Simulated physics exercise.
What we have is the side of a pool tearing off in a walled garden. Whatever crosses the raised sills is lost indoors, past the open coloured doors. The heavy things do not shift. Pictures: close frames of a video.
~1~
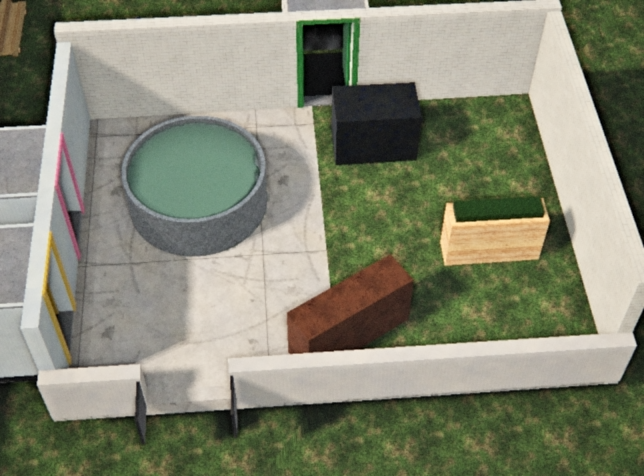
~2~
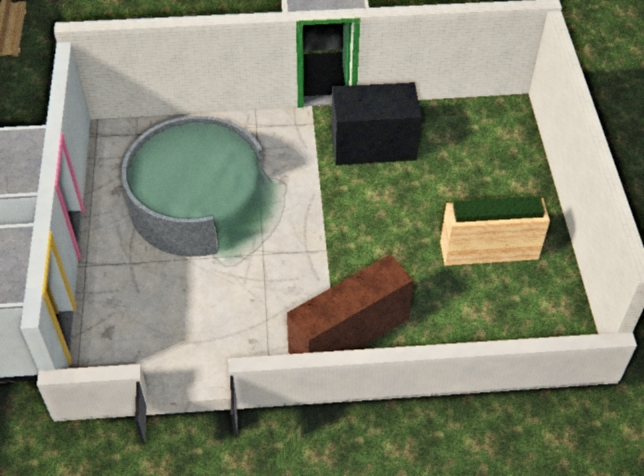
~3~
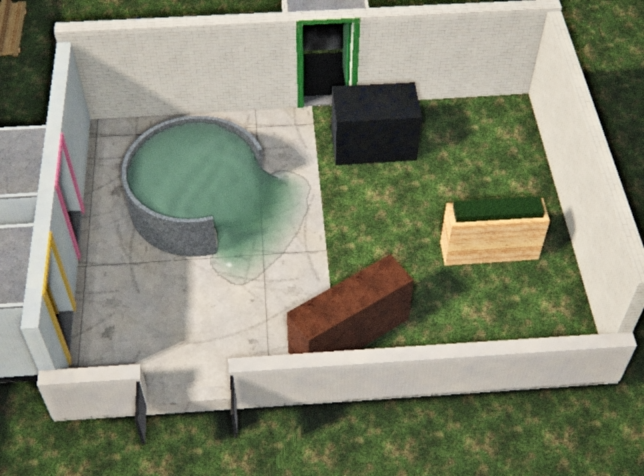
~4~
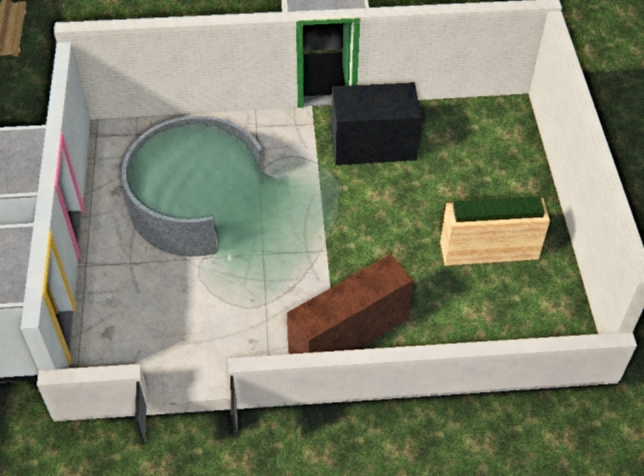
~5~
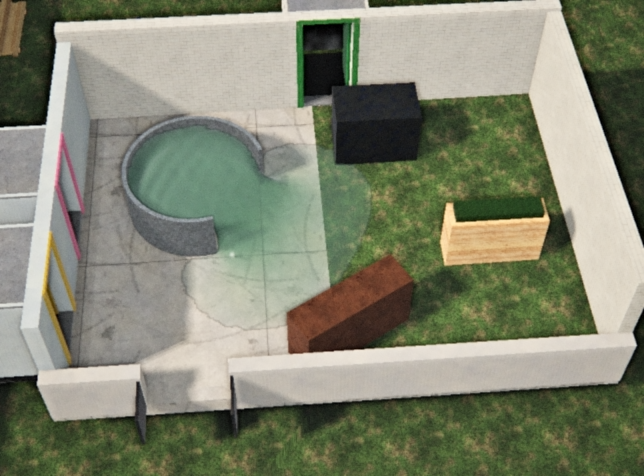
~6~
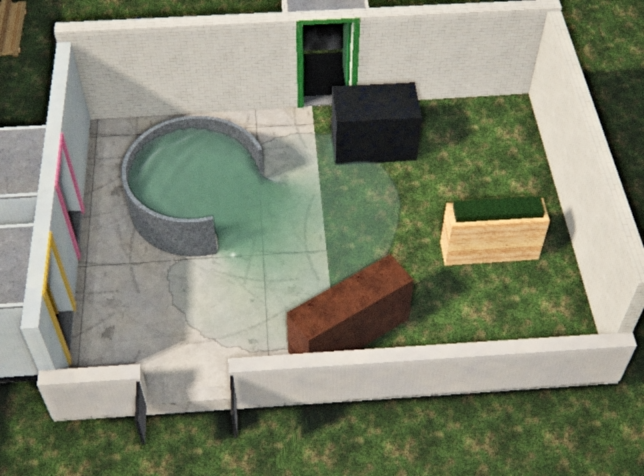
Green water pouring through a gap in a round grey pool's side, spreading across paving and onto grass in a walled garden.
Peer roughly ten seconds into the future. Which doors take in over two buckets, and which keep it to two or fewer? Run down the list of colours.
One by one: The green door will get two buckets at most; the pink door will get two buckets at most; the yellow door will get more than two buckets.
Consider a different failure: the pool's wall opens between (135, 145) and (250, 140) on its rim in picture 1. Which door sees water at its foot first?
I'd say the one in green.
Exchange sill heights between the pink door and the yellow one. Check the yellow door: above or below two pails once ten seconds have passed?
After the swap, the yellow one resists.
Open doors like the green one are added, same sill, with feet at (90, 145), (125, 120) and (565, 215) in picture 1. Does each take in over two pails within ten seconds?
Below, below, above.
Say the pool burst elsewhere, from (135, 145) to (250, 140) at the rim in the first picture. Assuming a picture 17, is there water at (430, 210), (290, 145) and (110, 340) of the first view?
Point by point: Unwetted; soaked; unwetted.
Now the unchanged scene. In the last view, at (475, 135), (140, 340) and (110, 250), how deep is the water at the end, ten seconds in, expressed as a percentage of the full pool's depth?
Approx. values, in order: 6 %, 6 %, 6 %.
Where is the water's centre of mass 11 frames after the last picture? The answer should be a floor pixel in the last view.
Near (303, 238) in the last view.
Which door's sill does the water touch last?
Door: The pink one.
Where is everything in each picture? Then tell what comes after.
Still water in the pool at (194, 170), in the first frame.
The front is at a hidden place, out from the gap at (255, 211), in the second frame.
The front is at (292, 176), out from the gap at (255, 214), in the third frame.
The front is at (314, 164), out from the gap at (255, 216), in the fourth frame.
The front is at (358, 174), out from the gap at (255, 216), in the fifth frame.
Water pours out at (255, 216) and has run to a hidden place, in the sixth frame.
A moment on, water covers 35 % of the floor; the green door wet at the sill, nothing in, the pink door not reached, the yellow door not reached.
Next, water covers 50 % of the floor; the green door under two buckets in, the pink door not reached, the yellow door not reached.
Then, water covers 75 % of the floor; the green door under two buckets in, the pink door not reached, the yellow door wet at the sill, nothing in.
Later, water covers 85 % of the floor; the green door under two buckets in, the pink door wet at the sill, nothing in, the yellow door over two buckets in.
In the end, water covers 100 % of the floor; the green door under two buckets in, the pink door wet at the sill, nothing in, the yellow door far over two buckets in.
